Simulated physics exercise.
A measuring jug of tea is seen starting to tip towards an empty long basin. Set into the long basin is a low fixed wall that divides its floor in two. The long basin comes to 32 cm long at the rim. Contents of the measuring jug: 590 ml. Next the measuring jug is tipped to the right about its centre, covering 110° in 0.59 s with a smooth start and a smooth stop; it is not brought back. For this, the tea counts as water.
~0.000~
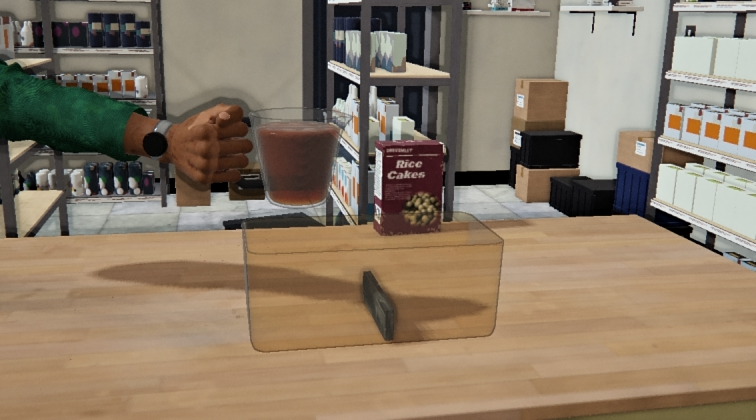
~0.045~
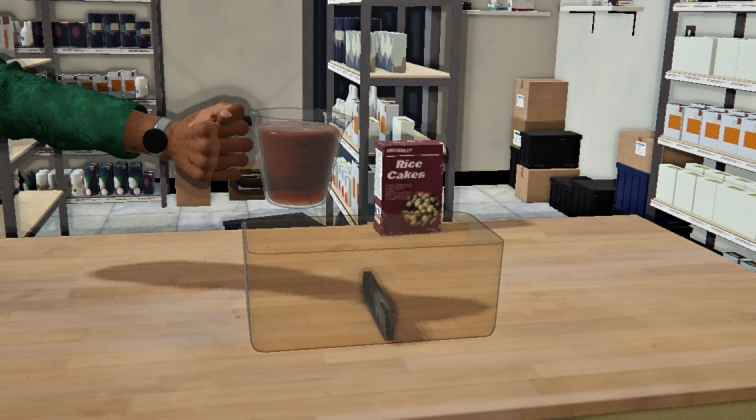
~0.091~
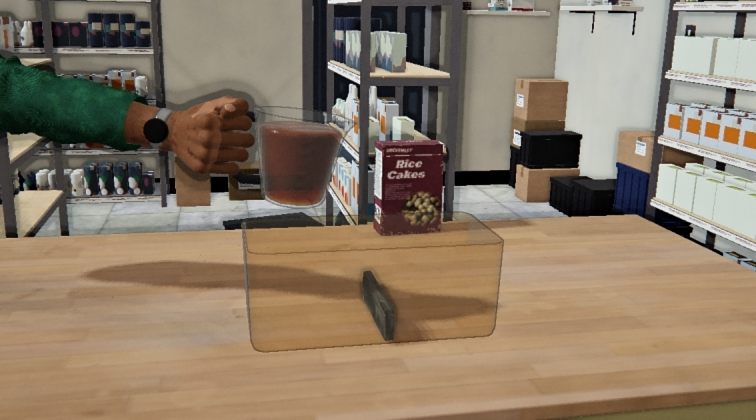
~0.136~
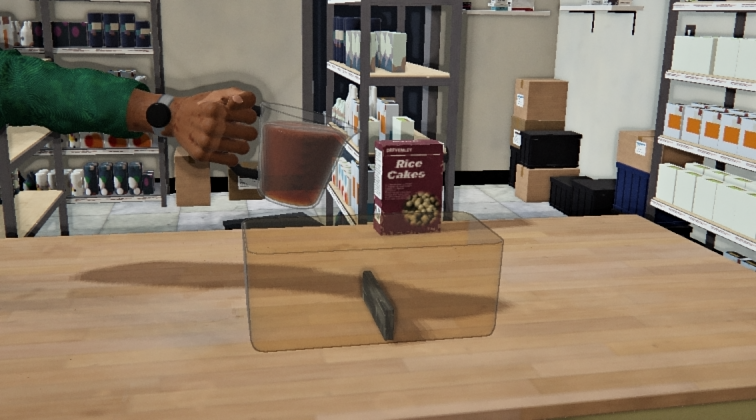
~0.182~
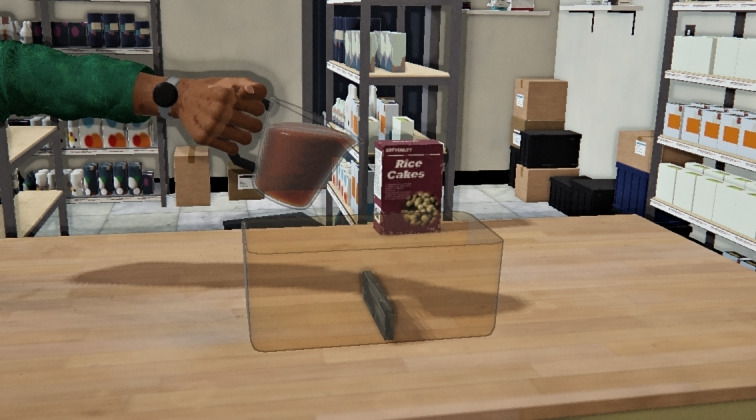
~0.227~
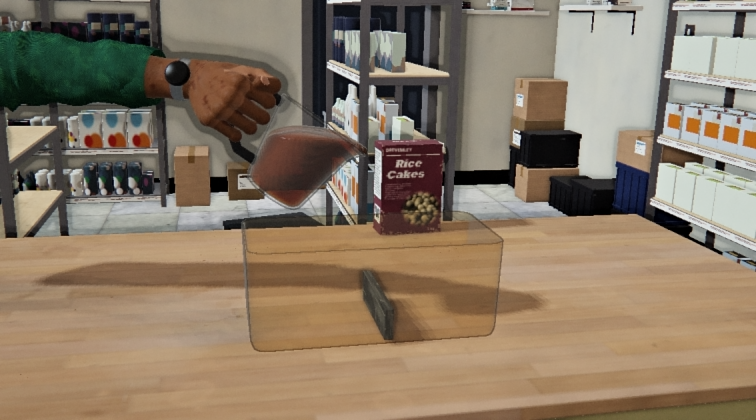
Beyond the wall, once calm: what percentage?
54 out of 100.
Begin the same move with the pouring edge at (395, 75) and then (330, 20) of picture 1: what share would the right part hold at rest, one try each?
In order, 85 and 50 per cent.
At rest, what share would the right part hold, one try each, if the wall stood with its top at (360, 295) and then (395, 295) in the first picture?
Result: 90 per cent, then 30 per cent.
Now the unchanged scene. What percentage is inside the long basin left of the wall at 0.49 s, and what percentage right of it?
I'd say some 10 on the left and some 34 on the right.
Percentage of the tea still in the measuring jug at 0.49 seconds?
Near 38 in a hundred.
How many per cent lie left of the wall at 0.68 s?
Reading: Approx. 38 per cent.
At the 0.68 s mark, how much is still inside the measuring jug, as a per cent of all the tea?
Roughly 3 per cent.
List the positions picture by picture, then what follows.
In the first frame, it leans 0°; its right rim is at (353, 115); the tea meets the walls at (254, 128) and (340, 126); the long basin's rim runs from (245, 237) to (486, 228); the wall's top is at (378, 290).
In the second frame, it leans 2°; its right rim is at (355, 117); the tea meets the walls at (255, 126) and (341, 127).
In the third frame, it leans 6°; its right rim is at (358, 122); the tea meets the walls at (258, 125) and (342, 129).
In the fourth frame, it leans 14°; its right rim is at (361, 129); the tea meets the walls at (262, 124) and (347, 133).
In the fifth frame, it leans 24°; its right rim is at (365, 141); the tea meets the walls at (265, 129) and (355, 137).
In the sixth frame, it leans 36°; its right rim is at (366, 154); the tea meets the walls at (262, 140) and (357, 143); 1 per cent is over the edge.
By 0.49 s the tilt is 102° and 38 per cent is still to pour, 9 is left of the wall and 35 right of it.
By 0.68 s the tilt is 110° and 3 per cent is still to pour, 39 is left of the wall and 54 right of it.
By 0.87 s the tilt is 110° and 0 per cent is still to pour, 45 is left of the wall and 54 right of it.
By 1.09 s the tilt is 110° and 0 per cent is still to pour, 45 is left of the wall and 54 right of it.
At rest 45 per cent lies left of the wall, 54 right of it and 1 outside.
